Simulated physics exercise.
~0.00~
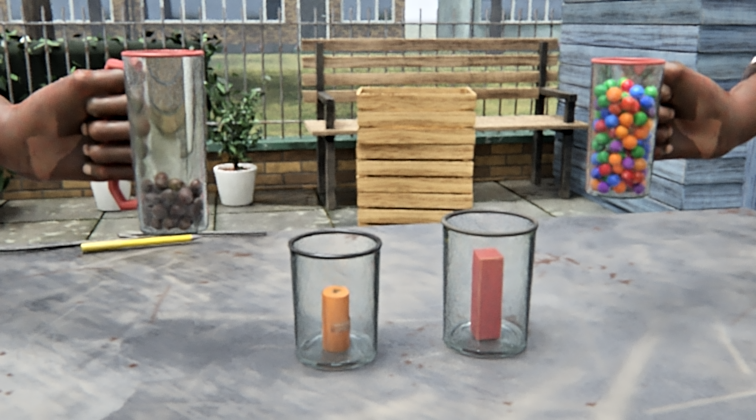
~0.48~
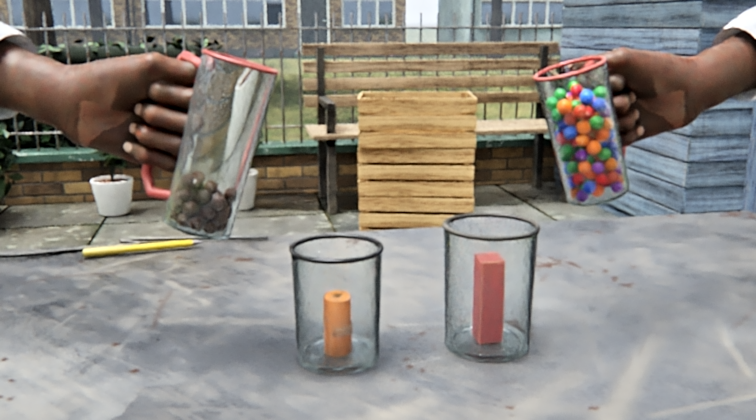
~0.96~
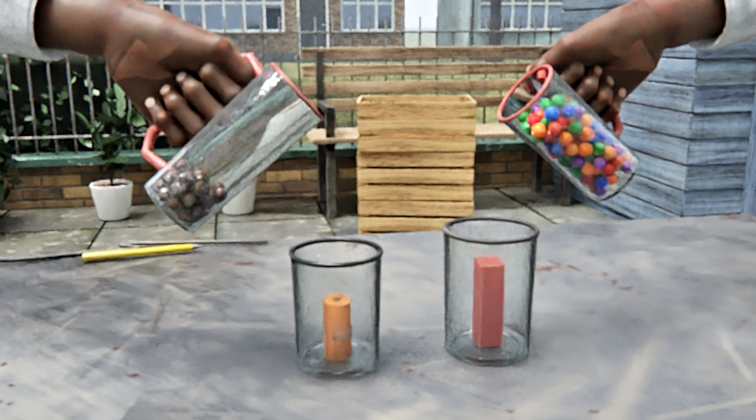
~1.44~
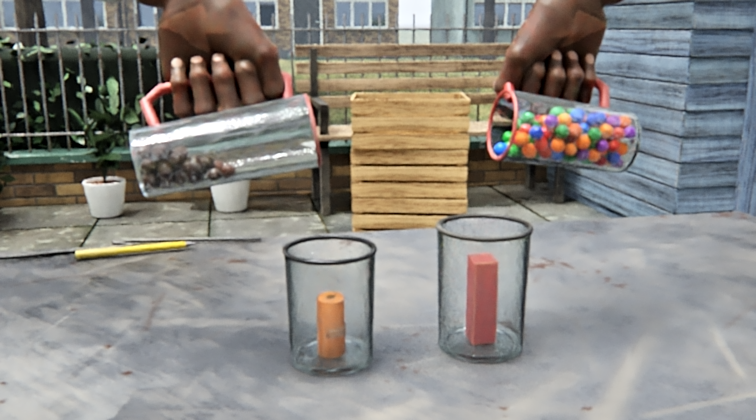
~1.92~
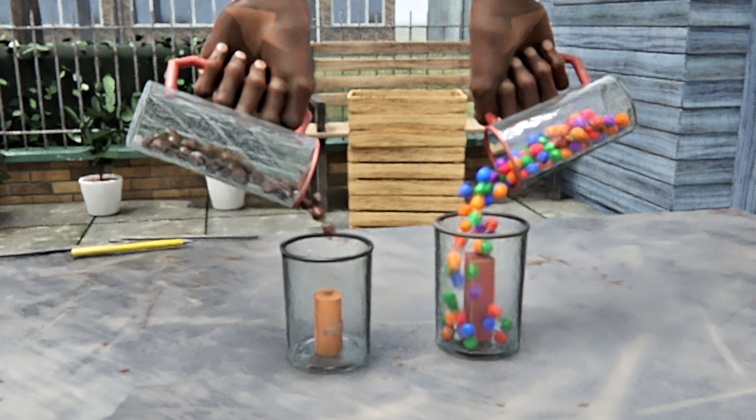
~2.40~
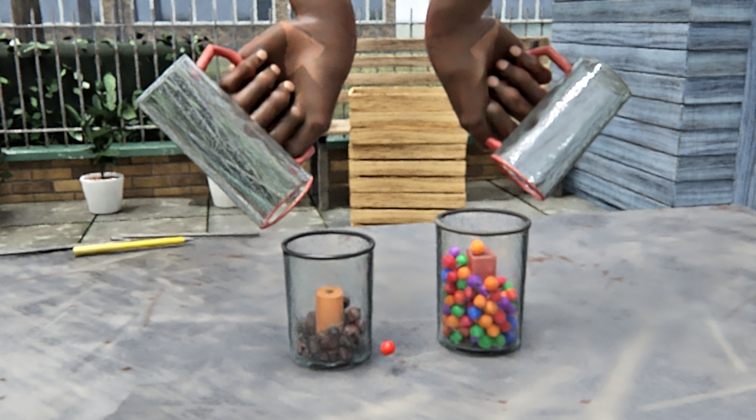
On an outdoor table, two hands tipped clear cups over two glasses, pouring brown lumps around an orange cylinder on the left and colourful balls around a red block on the right, leaving both tops showing and one red ball on the table.
